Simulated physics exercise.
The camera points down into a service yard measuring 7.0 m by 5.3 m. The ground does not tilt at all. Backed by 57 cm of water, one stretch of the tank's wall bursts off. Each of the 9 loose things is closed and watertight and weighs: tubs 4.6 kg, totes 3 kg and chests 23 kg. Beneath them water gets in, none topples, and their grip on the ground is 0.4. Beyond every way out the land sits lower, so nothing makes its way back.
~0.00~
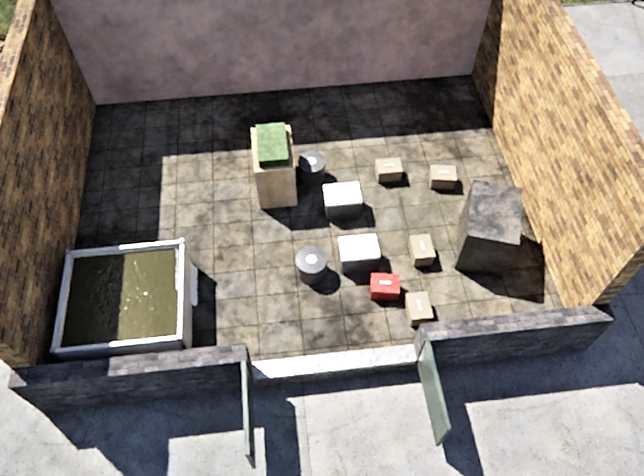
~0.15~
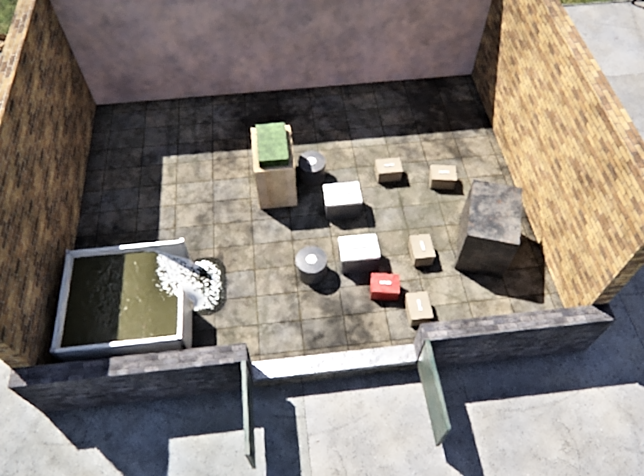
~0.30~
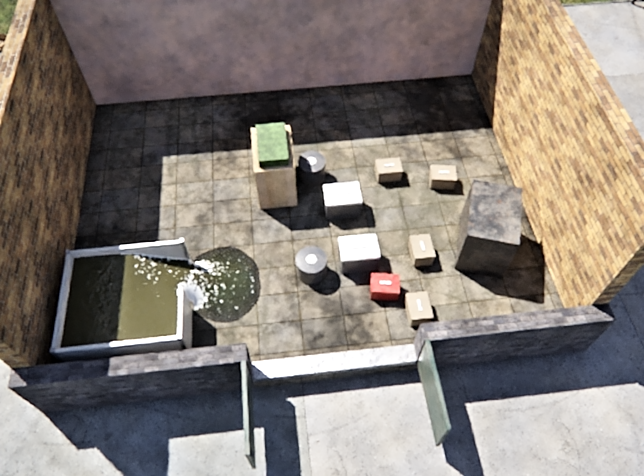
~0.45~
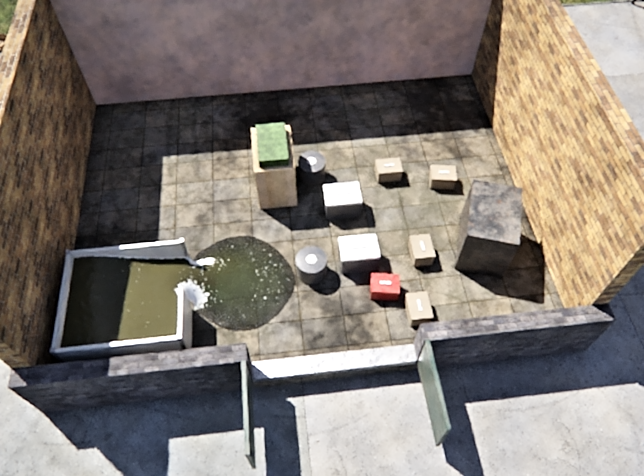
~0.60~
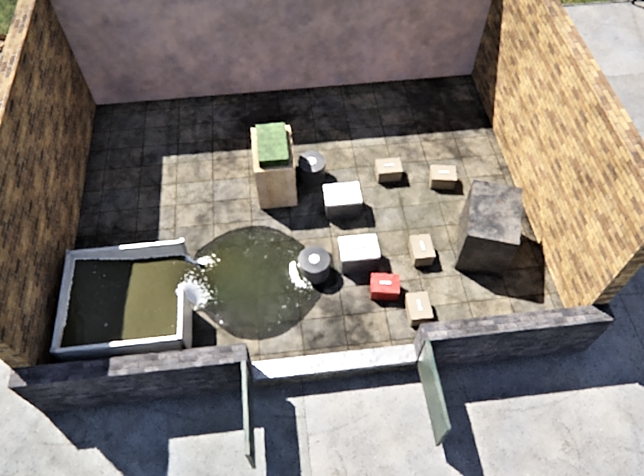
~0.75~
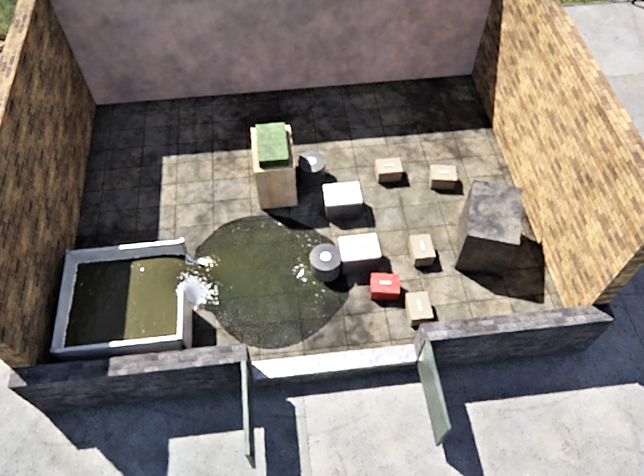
A walled yard with a paved floor, seen from a fixed viewpoint high above, holds a white-rimmed tank of murky green water in its lower left corner. To the right stand a tall tan block with a green top, grey drums, white, tan and red boxes, and a dark grey block. Water bursts foaming through the tank's right side, spreads in a widening rounded pool, and nudges the nearer drum slightly right.
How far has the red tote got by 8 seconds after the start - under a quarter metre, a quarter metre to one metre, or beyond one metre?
Result: A long way off.
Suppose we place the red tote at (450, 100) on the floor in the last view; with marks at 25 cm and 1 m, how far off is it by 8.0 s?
Observed: Object goes well off.
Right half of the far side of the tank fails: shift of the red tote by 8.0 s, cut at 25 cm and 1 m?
In that case the red tote barely shifts.
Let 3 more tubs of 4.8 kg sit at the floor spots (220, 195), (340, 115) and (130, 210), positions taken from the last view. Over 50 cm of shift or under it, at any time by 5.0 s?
In sequence: Stays within; stays within; stays within.
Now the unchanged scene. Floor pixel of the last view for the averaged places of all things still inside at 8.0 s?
At about (423, 212).
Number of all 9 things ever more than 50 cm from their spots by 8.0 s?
The tally stands at 8.
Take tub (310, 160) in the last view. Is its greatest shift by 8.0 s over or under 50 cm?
Result: The shift is smaller.
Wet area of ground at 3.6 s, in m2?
The covered patch comes to about 25 m2.
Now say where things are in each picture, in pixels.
In the first frame, the red tote at (386, 283) rests on the ground; 2.0 m2 under water; 0 of 9 have shifted.
In the second frame, the red tote at (386, 283) rests on the ground; 2.4 m2 under water; 0 of 9 have shifted.
In the third frame, the red tote at (386, 283), on the bottom; water covers 3.0 m2; 0 of 9 have shifted.
In the fourth frame, the red tote at (386, 283) rests on the ground; 3.8 m2 under water; 0 of 9 have shifted.
In the fifth frame, the red tote at (386, 283) rests on the ground; 4.6 m2 under water; 0 of 9 have shifted.
In the sixth frame, the red tote at (386, 283) rests on the ground; water covers 5.6 m2; 1 of 9 have shifted.
After 1.6 s the red tote is near (433, 276), 0.7 m from its start, aground; 0 of 9 are out; 1 afloat.
After 3.6 s the red tote is near (525, 268), 2.0 m from its start, afloat; 0 of 9 are out; 3 afloat.
After 5.6 s the red tote is near (528, 244), 2.2 m from its start, afloat; 0 of 9 are out; 5 afloat.
After 8.0 s the red tote is near (524, 245), 2.2 m from its start, afloat; 0 of 9 are out; 6 afloat.
